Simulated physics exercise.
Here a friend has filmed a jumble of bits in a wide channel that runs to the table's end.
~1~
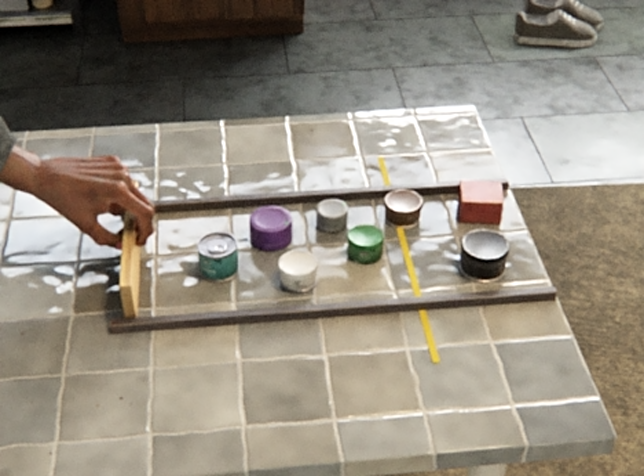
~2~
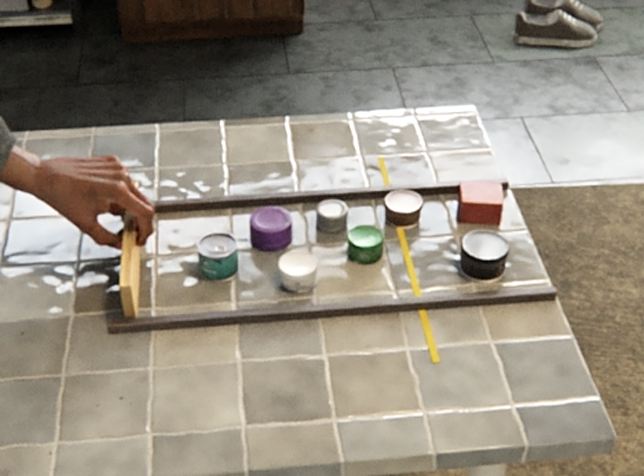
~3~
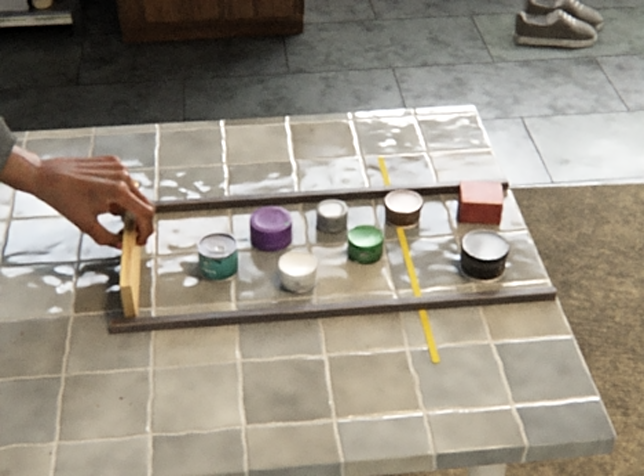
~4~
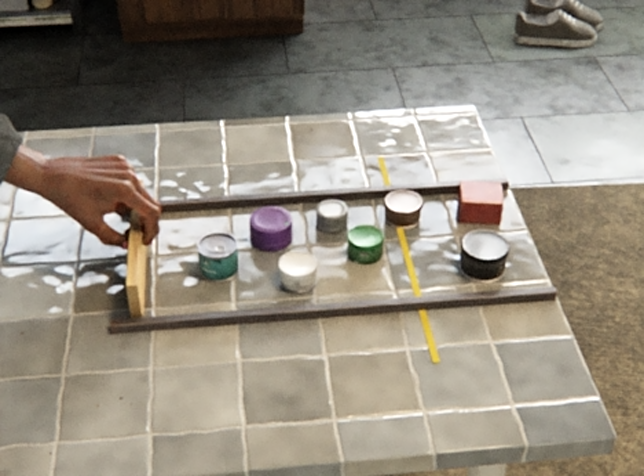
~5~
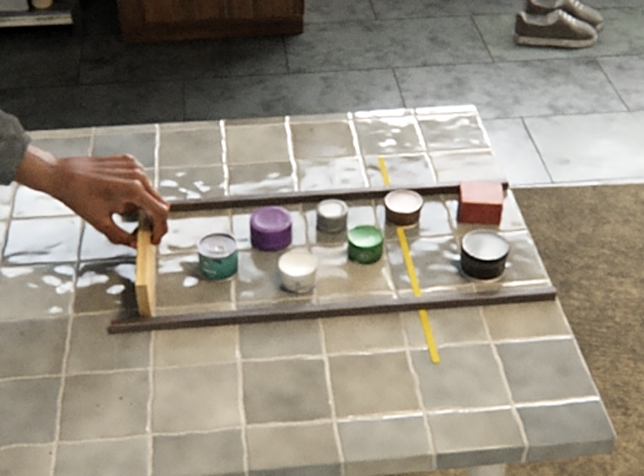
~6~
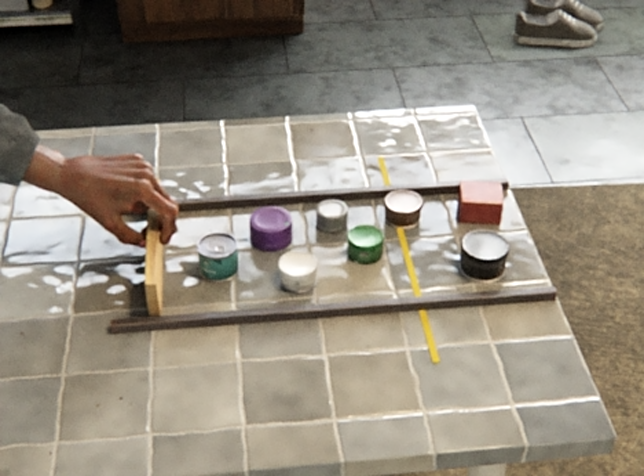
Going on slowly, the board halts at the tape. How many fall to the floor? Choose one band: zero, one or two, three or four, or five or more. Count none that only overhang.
Zero.
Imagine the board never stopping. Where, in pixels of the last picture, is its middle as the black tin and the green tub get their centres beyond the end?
With the black tin it sits around (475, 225), with the green tub around (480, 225).
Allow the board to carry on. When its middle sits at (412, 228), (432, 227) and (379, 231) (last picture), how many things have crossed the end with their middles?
Per position: 0 / 0 / 0.
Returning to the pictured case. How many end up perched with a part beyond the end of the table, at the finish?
Overhang count: 0.
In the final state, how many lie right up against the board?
Well, it touches 4.
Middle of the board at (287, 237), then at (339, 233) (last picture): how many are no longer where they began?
At first I count 4, and then 6.
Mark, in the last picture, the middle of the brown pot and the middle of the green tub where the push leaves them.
In the last picture the first middle sits at (443, 201) and the other at (455, 233).
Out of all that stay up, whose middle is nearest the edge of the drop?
Answer: The red block.
Soon after, none off yet; red block at rest near (480, 202); black tin at rest near (484, 256); brown pot at rest near (403, 209).
At rest, the number that fall off is zero.
